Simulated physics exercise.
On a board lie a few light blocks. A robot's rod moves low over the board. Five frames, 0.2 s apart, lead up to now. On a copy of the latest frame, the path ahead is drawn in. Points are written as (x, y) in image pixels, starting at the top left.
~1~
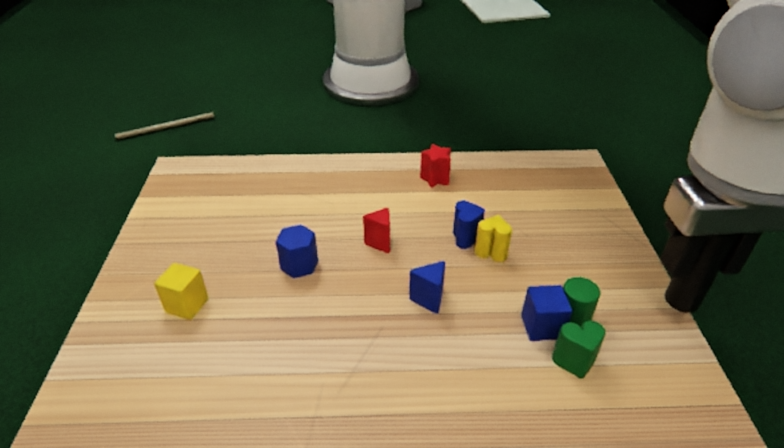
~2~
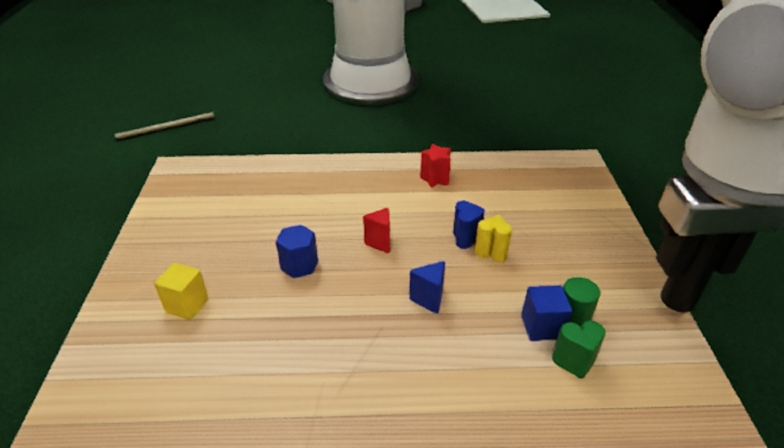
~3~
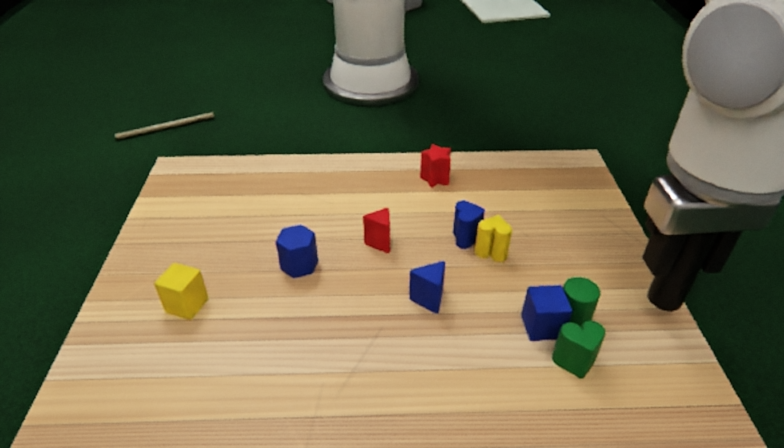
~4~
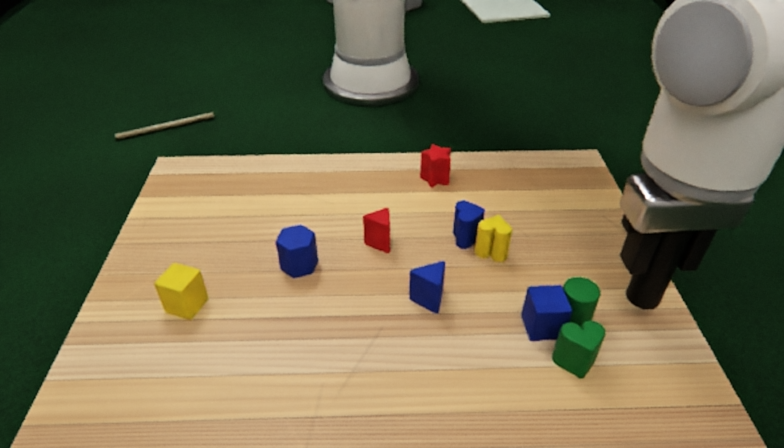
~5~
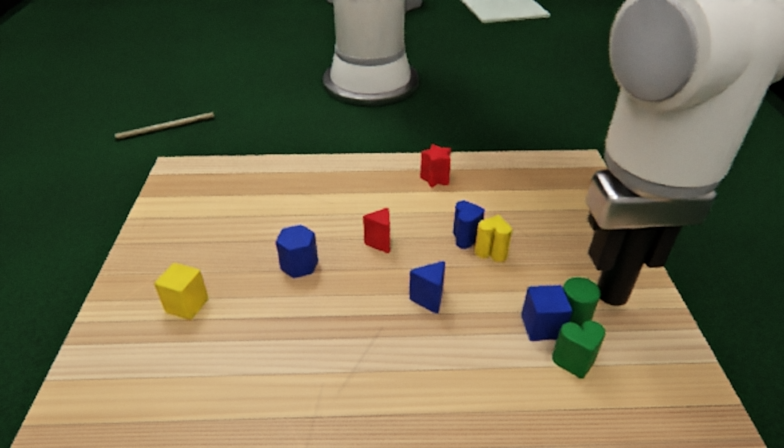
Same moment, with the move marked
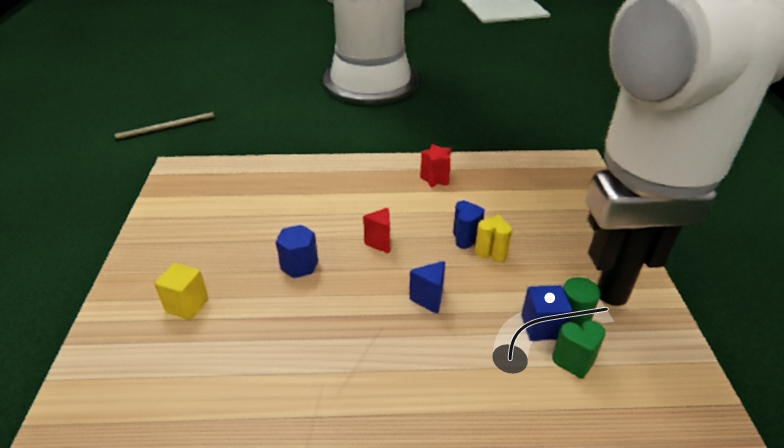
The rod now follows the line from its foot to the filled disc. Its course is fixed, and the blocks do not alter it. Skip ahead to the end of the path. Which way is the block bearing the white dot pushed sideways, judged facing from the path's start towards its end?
Moves right.
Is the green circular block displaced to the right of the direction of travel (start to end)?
Yes, I think so.
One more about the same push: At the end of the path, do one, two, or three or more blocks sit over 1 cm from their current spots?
Total moved: Two.
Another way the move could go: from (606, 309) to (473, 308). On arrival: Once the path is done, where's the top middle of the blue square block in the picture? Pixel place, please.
Put as a pixel place, it's (482, 330).
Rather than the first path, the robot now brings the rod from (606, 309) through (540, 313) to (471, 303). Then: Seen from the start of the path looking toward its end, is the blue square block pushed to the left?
That would be a yes.
Drawn move, from (606, 309) by way of (565, 316) and (525, 326) to (510, 359); the dot is on the blue square block.
The first path, step by step. One third of the way, rod (569, 301); blue square block (511, 305), turned 35° anticlockwise; green circular block (540, 291).
Two thirds of the way, rod (529, 312); blue square block (471, 318), turned 45° anticlockwise; green circular block (497, 300).
At the end, rod (513, 344); blue square block (457, 324), turned 50° anticlockwise; green circular block (483, 305); green heart-shaped block still.
